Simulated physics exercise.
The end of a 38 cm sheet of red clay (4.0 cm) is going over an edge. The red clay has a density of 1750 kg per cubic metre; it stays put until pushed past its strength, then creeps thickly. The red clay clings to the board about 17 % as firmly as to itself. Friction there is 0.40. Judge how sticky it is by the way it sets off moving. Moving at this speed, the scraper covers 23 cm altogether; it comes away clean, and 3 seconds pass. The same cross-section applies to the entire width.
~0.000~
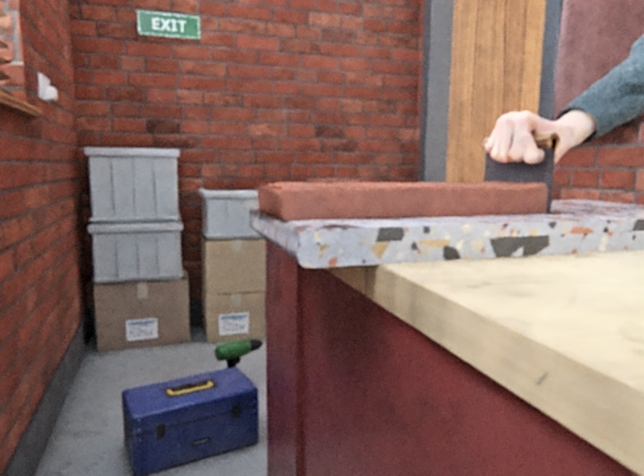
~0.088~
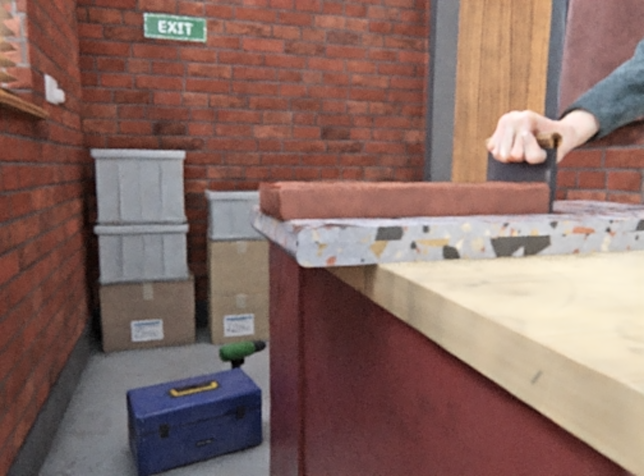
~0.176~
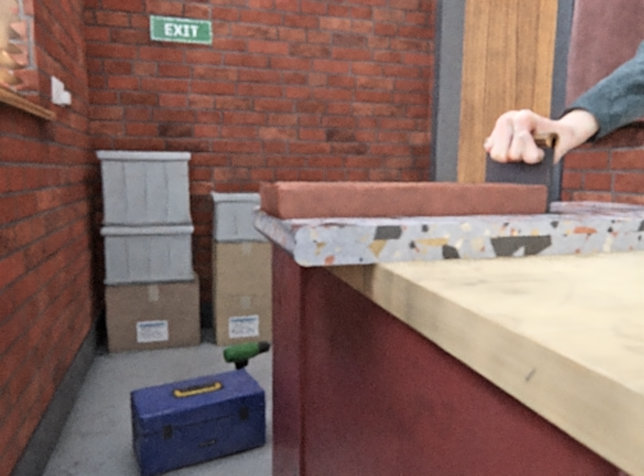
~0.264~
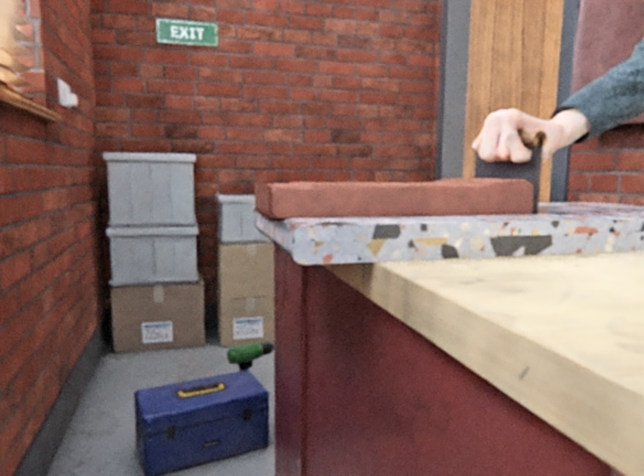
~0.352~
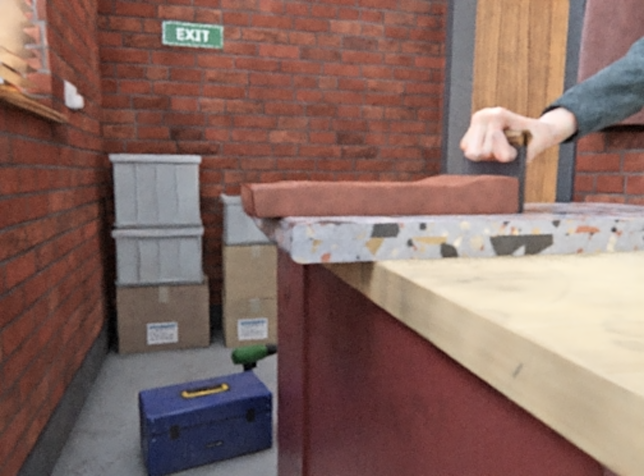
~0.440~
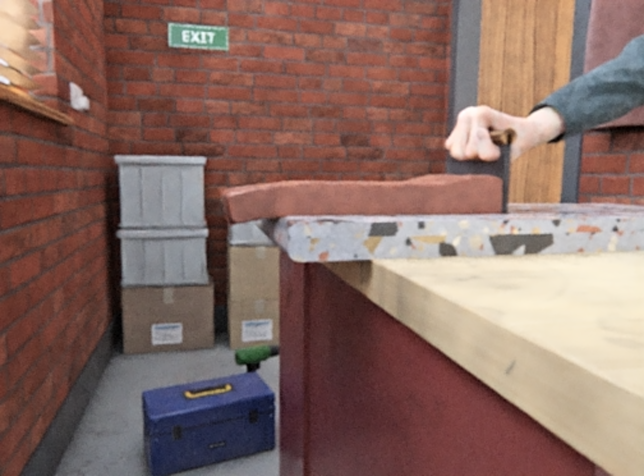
In a brick-walled room with stacked boxes and a blue toolbox, a hand holding a dark scraper pushes a slab of red clay leftward along a speckled board, and its front end moves slightly out past the board's edge.
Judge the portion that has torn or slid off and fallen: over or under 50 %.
I'd expect it to land past the 50 % mark.
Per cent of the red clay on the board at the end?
On the board, about 40 percent.
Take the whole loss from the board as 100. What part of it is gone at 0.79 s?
Share so far: Roughly 70 percent.
By 0.79 s, 58 % lies on the board and 20 % has fallen.
By 1.20 s, 42 % lies on the board and 42 % has fallen.
By 1.61 s, 42 % lies on the board and 58 % has fallen.
By 2.03 s, 42 % lies on the board and 58 % has fallen.
By 4.03 s, at the end, 42 % lies on the board and 58 % has fallen.
